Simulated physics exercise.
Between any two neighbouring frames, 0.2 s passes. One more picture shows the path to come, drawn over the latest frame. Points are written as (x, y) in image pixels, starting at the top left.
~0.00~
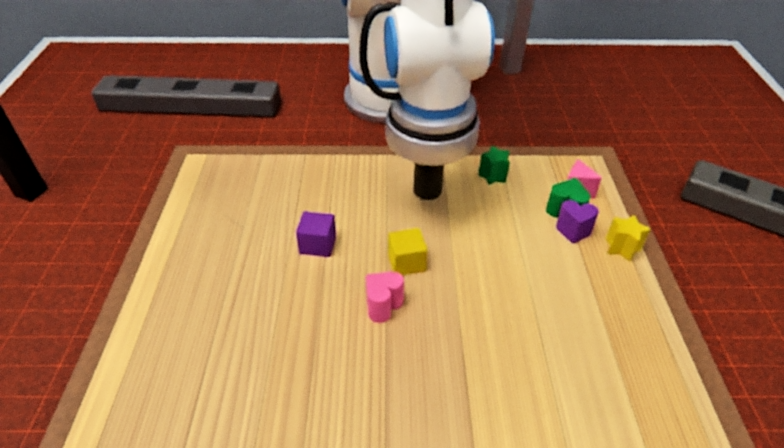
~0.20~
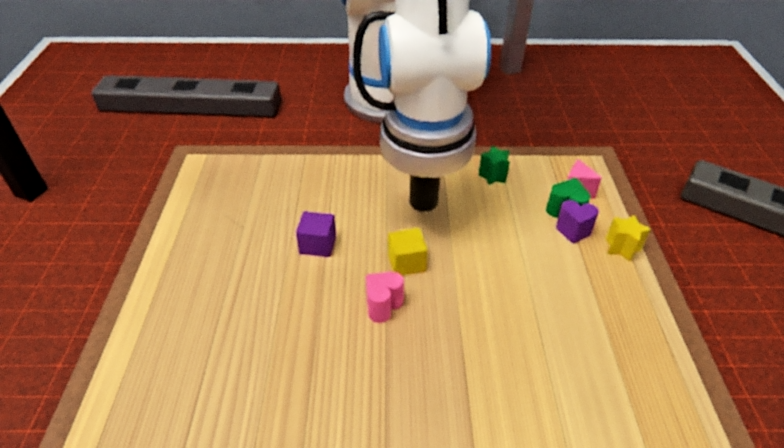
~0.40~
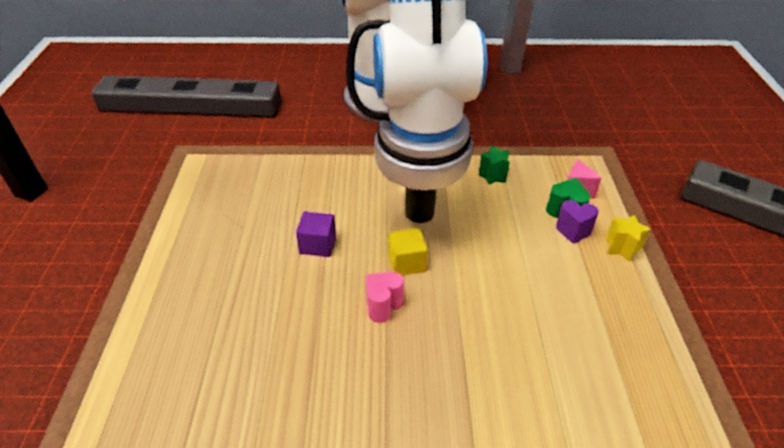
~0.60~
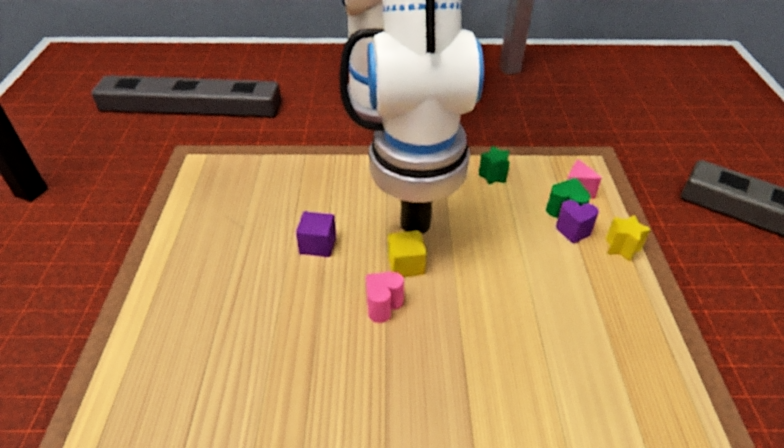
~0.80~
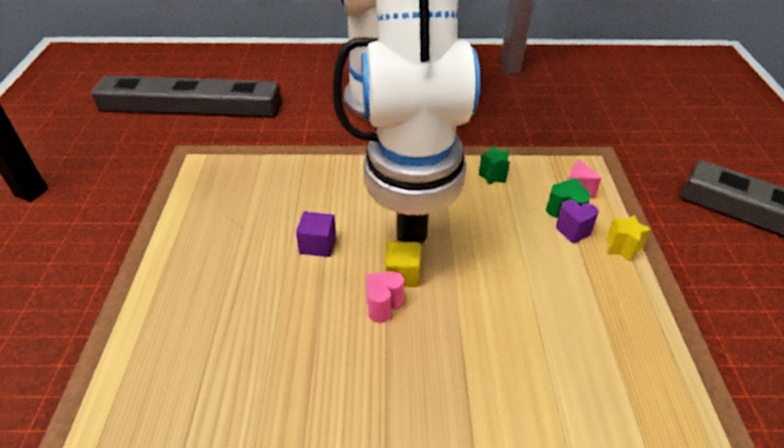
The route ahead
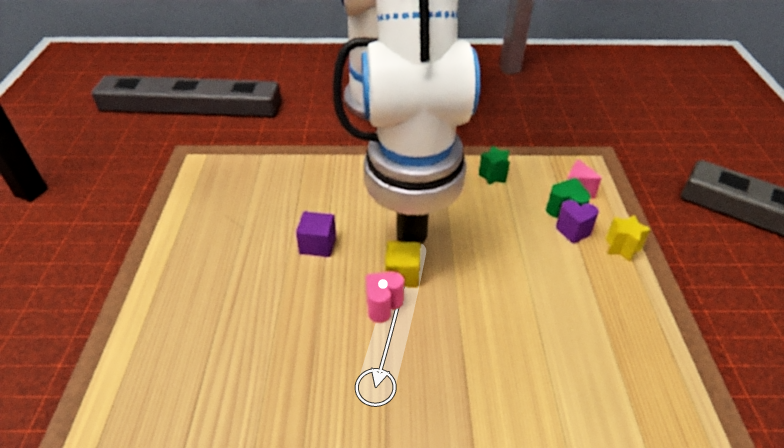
On a wooden tabletop, a white robot arm lowering its black peg toward the viewer and nudging a yellow block slightly forward.
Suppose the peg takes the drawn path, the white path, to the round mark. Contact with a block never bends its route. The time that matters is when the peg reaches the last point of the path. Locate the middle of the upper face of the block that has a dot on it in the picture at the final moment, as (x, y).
By then it is at (296, 367).
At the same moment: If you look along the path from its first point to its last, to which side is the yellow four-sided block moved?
Right side.
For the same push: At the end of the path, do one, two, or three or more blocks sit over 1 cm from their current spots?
My forecast: 2.
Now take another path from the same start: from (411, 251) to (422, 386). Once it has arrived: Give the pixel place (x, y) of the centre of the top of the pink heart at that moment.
Its top middle: (345, 327).
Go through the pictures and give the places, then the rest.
In the first frame, peg tip (427, 191); block tops, pink heart (383, 284); yellow four-sided block (408, 240).
In the second frame, peg (424, 202); blocks unchanged.
In the third frame, peg (420, 213); blocks unchanged.
In the fourth frame, peg (416, 224); yellow four-sided block (407, 243).
In the fifth frame, peg (412, 236); pink heart (383, 284); yellow four-sided block (403, 253).
Path on the board, from (411, 251) directly to (376, 387); the dot is on the pink heart.
What follows on the original path. One third of the way, peg (402, 275); pink heart (359, 316), turned 25° clockwise; yellow four-sided block (388, 294), turned 15° clockwise.
Two thirds of the way, peg (390, 321); pink heart (324, 349), turned 55° clockwise; yellow four-sided block (365, 340), turned 45° clockwise.
At the end, peg (375, 373); pink heart (296, 367), turned 100° clockwise; yellow four-sided block (333, 385), turned 90° clockwise.
